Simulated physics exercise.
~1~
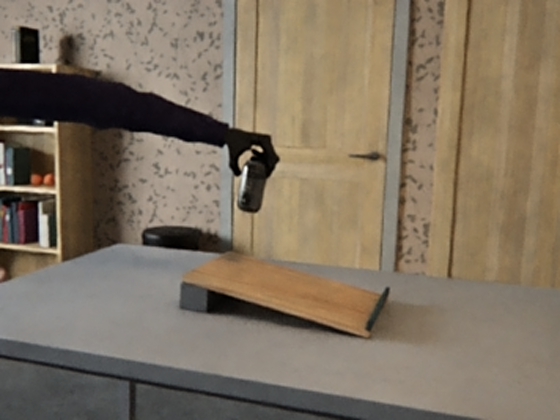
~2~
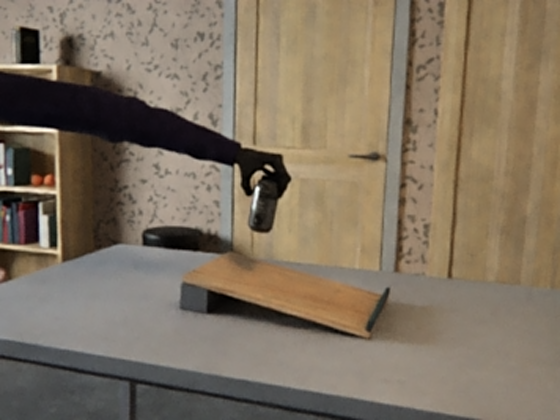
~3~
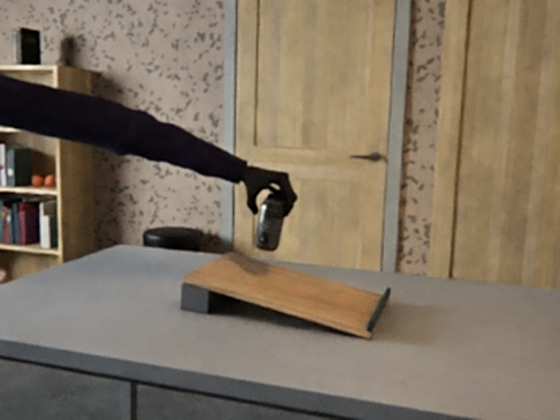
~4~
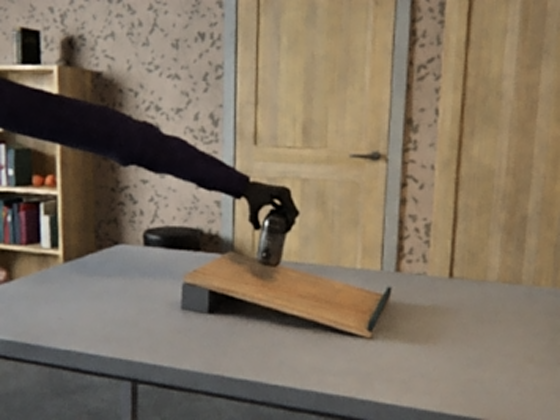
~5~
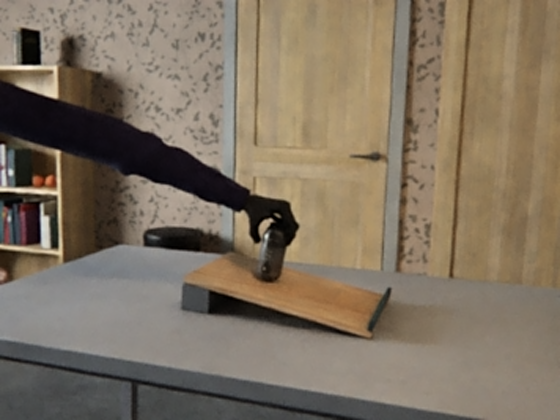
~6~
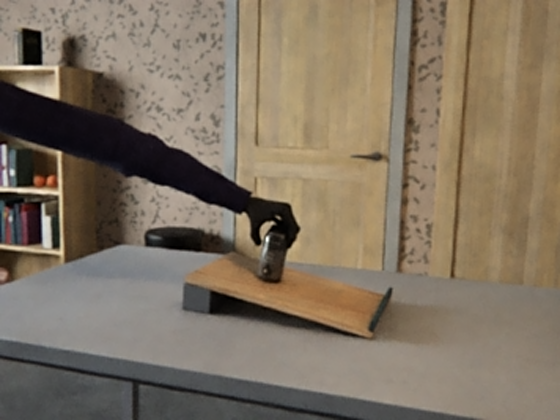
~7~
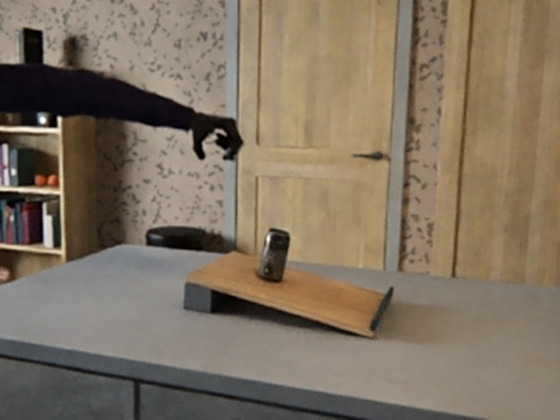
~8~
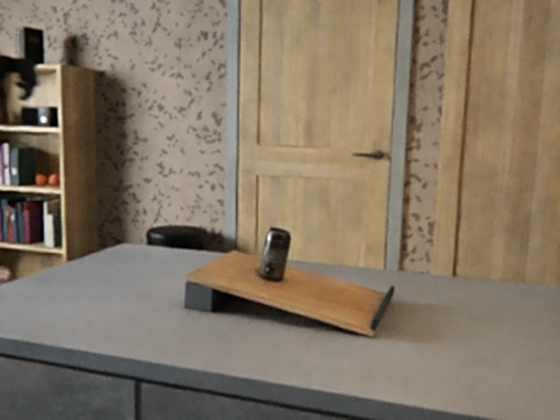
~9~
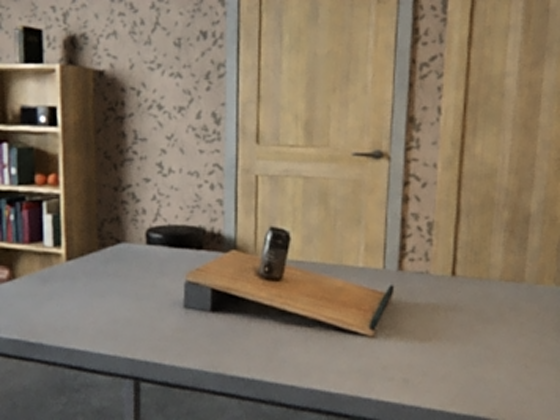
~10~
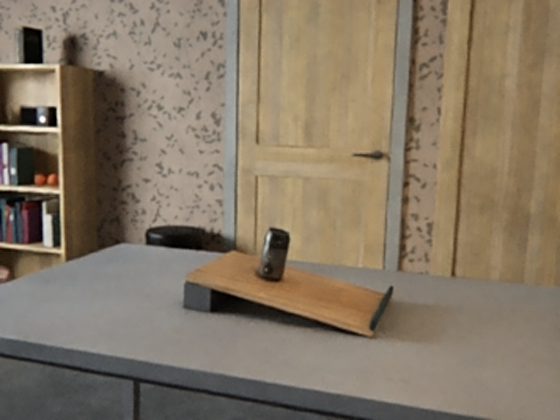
A gloved hand lowered a grey can onto a sloping wooden board propped up on a table, held it there briefly, then let go and drew back to the left, leaving the can standing still on the slope, leaning slightly.
